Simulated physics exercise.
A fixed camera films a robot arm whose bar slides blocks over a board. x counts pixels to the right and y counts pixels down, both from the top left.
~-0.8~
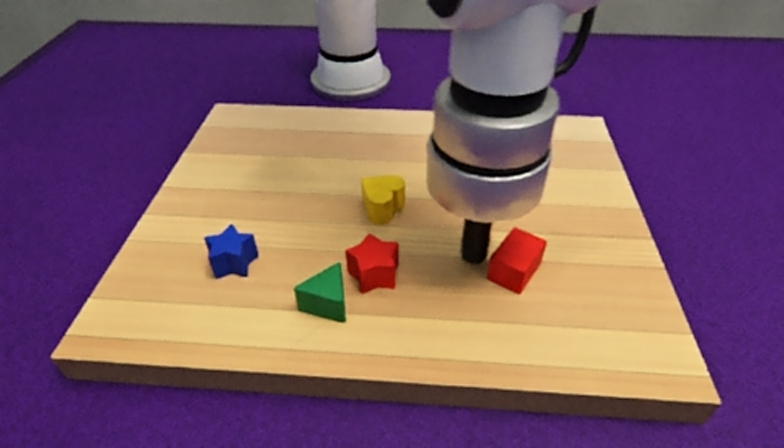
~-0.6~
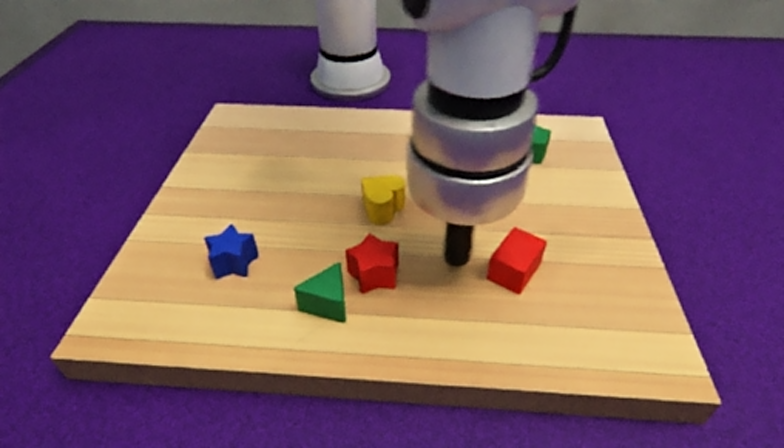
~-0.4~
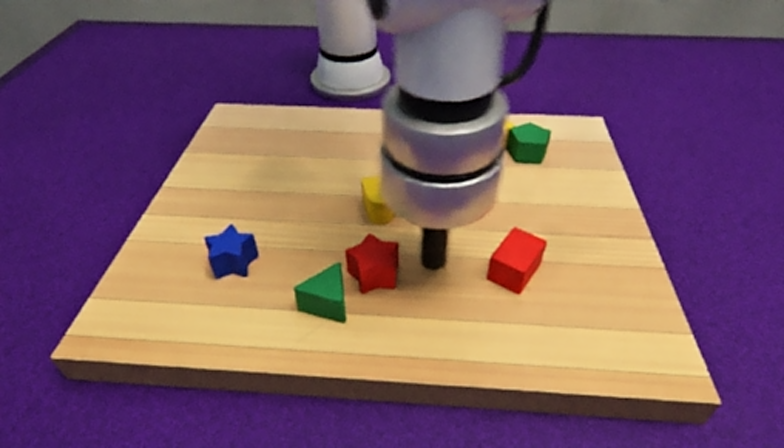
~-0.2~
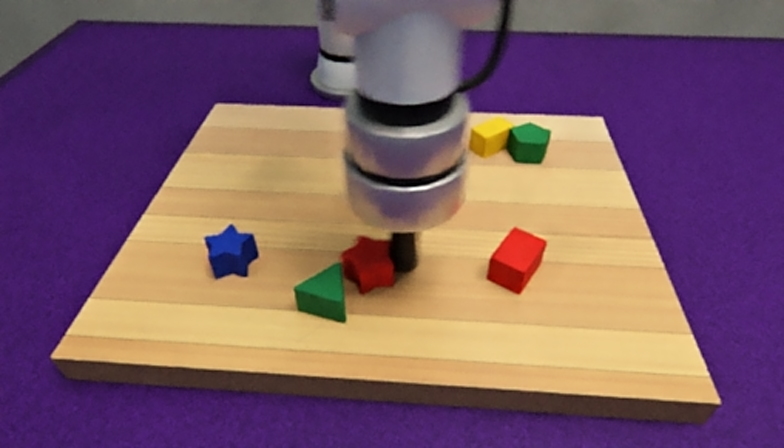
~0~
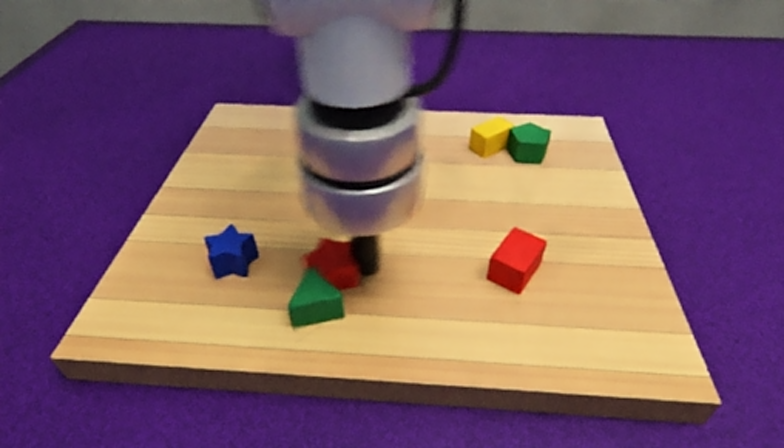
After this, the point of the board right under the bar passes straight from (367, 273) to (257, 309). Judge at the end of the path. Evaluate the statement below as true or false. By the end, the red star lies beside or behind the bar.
The claim holds.
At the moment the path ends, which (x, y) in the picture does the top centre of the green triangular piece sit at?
I think it will end close to (290, 302).
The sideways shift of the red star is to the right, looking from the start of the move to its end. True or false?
That is true.
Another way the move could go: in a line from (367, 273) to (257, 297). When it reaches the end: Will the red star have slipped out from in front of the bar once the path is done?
I'd say no.
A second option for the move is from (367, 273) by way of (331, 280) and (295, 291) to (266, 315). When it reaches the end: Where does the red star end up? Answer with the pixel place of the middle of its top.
The middle of its upper face will lie at (243, 269).
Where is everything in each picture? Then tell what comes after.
Lower end of the bar at (474, 255), tops of blocks, blue star at (227, 241), green triangular piece at (325, 283), red star at (374, 252), yellow heart-shaped block at (382, 187), in the first picture.
Bar at (457, 258), blocks as before, in the second picture.
Bar at (434, 261), blocks as before, in the third picture.
Bar at (404, 264), red star at (369, 252), in the fourth picture.
Bar at (367, 267), blue star at (227, 241), green triangular piece at (313, 288), red star at (332, 254), yellow heart-shaped block hidden, in the fifth picture.
The first path, step by step. One third of the way, bar at (331, 279); green triangular piece at (298, 294), turned 40° anticlockwise; red star at (295, 259), turned 15° clockwise.
Two thirds of the way, bar at (293, 291); green triangular piece at (293, 299), turned 55° anticlockwise; red star at (265, 260), turned 45° clockwise.
At the end, bar at (255, 303); blue star at (225, 238); green triangular piece at (290, 302), turned 65° anticlockwise; red star at (251, 260), turned 80° clockwise; yellow heart-shaped block not moved.
